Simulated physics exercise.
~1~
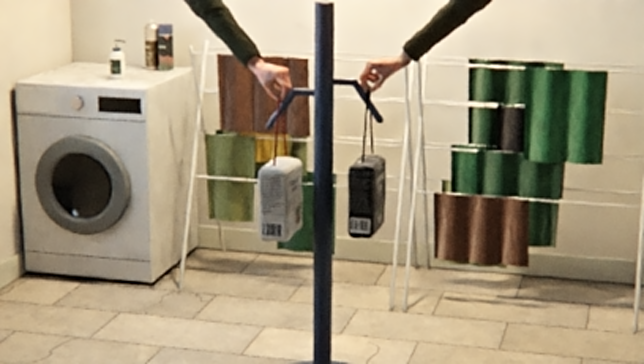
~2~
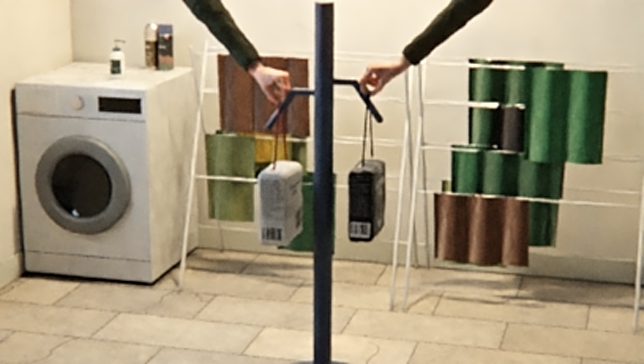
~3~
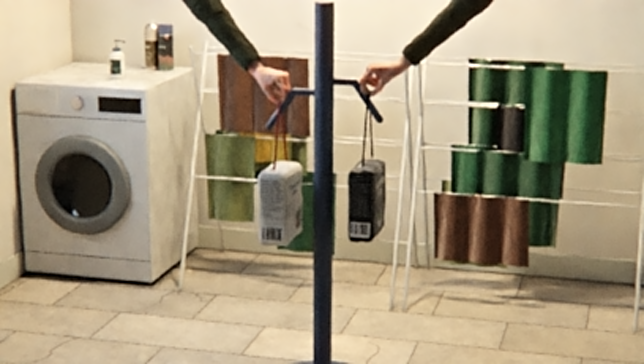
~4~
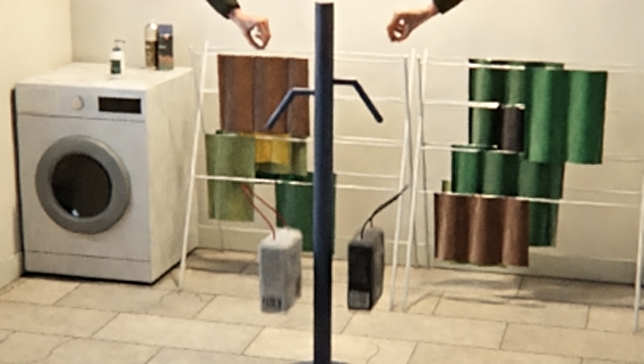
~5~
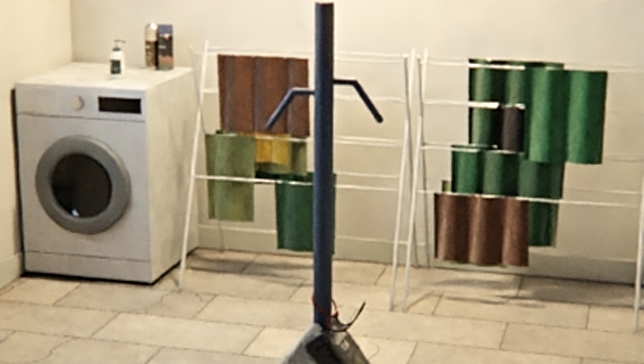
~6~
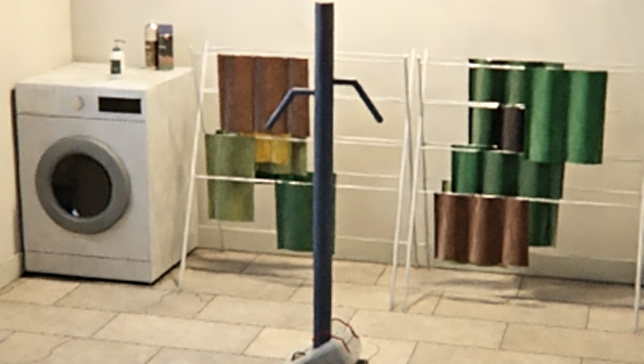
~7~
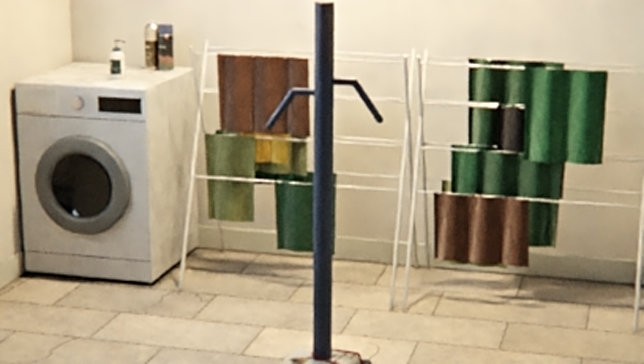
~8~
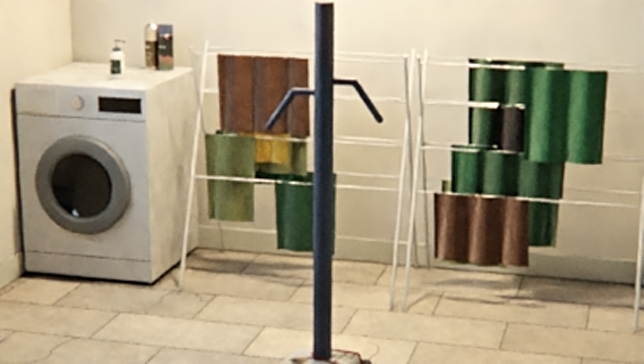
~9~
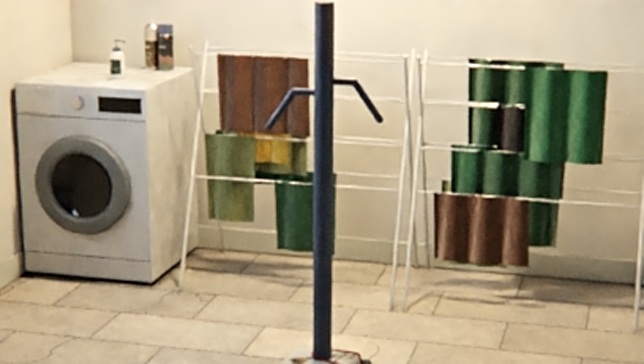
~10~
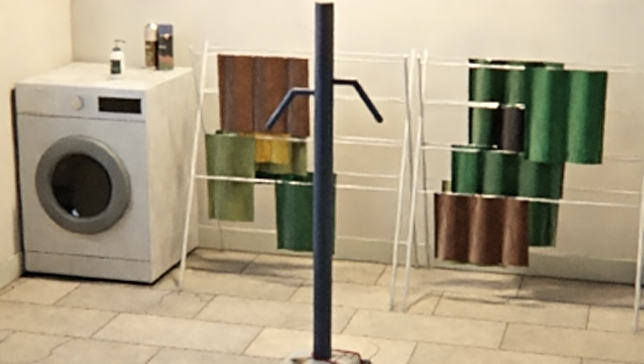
In a laundry room with a white washing machine and drying racks, two hands held a white sack and a black sack by loops at a dark stand's pegs, then let go, and both sacks dropped and toppled over at its base.
